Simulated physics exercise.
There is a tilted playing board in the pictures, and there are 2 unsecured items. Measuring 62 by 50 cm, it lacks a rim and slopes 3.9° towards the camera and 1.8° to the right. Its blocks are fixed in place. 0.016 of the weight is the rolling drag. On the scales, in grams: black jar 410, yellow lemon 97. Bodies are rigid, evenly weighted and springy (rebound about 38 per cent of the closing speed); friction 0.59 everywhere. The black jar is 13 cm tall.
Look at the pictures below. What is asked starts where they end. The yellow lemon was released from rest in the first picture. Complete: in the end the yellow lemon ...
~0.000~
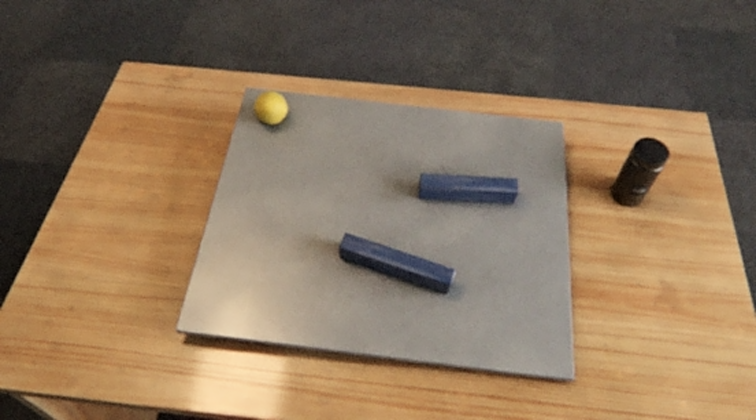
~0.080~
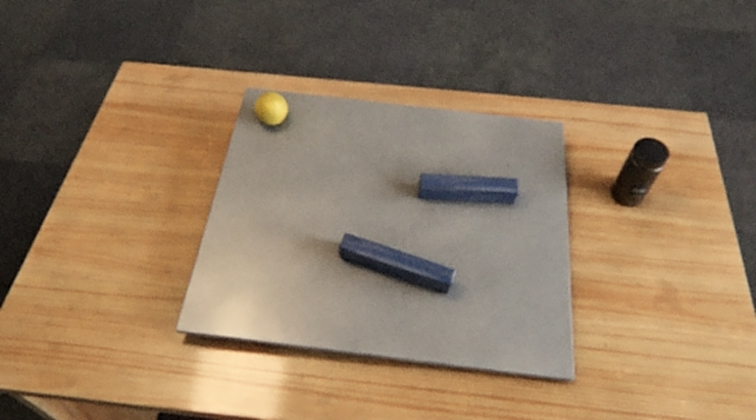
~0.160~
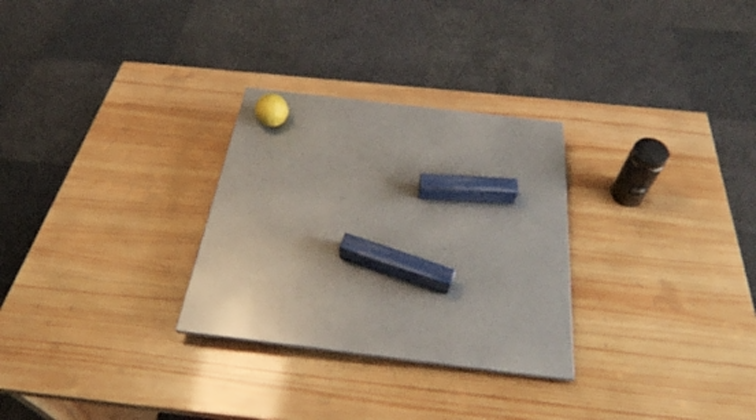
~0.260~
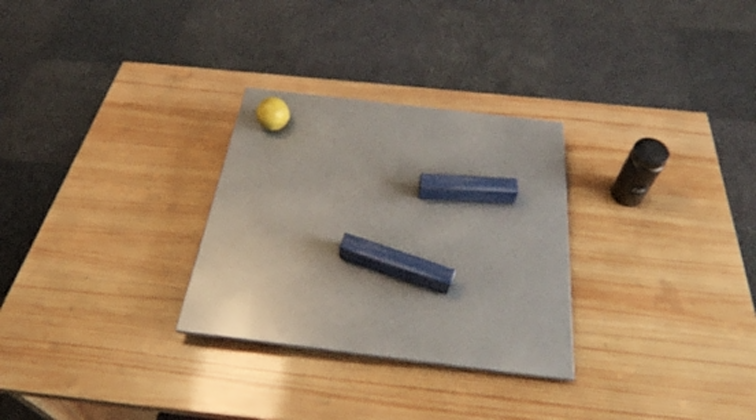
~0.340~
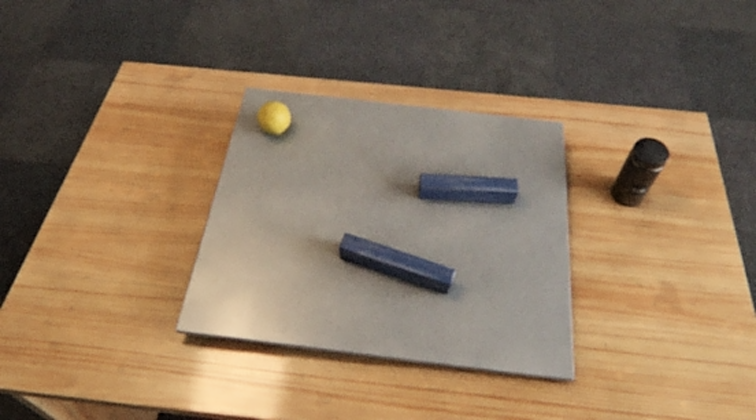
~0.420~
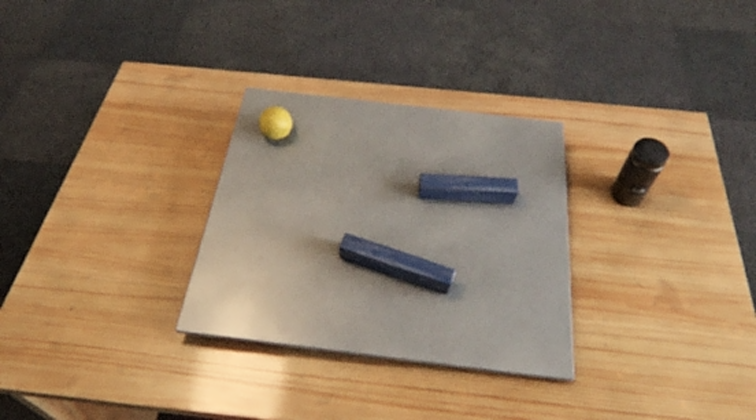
In the end the yellow lemon rolls off the near side.
By 1.02 s, 24 cm of board to the near edge; yellow lemon near (300, 204).
By 1.42 s, 5 cm of board to the near edge; yellow lemon near (334, 311).
By 1.82 s, it has gone over the near edge.
When it is over (1.9 s), it has gone over the near edge; black jar within 8 cm of the start.
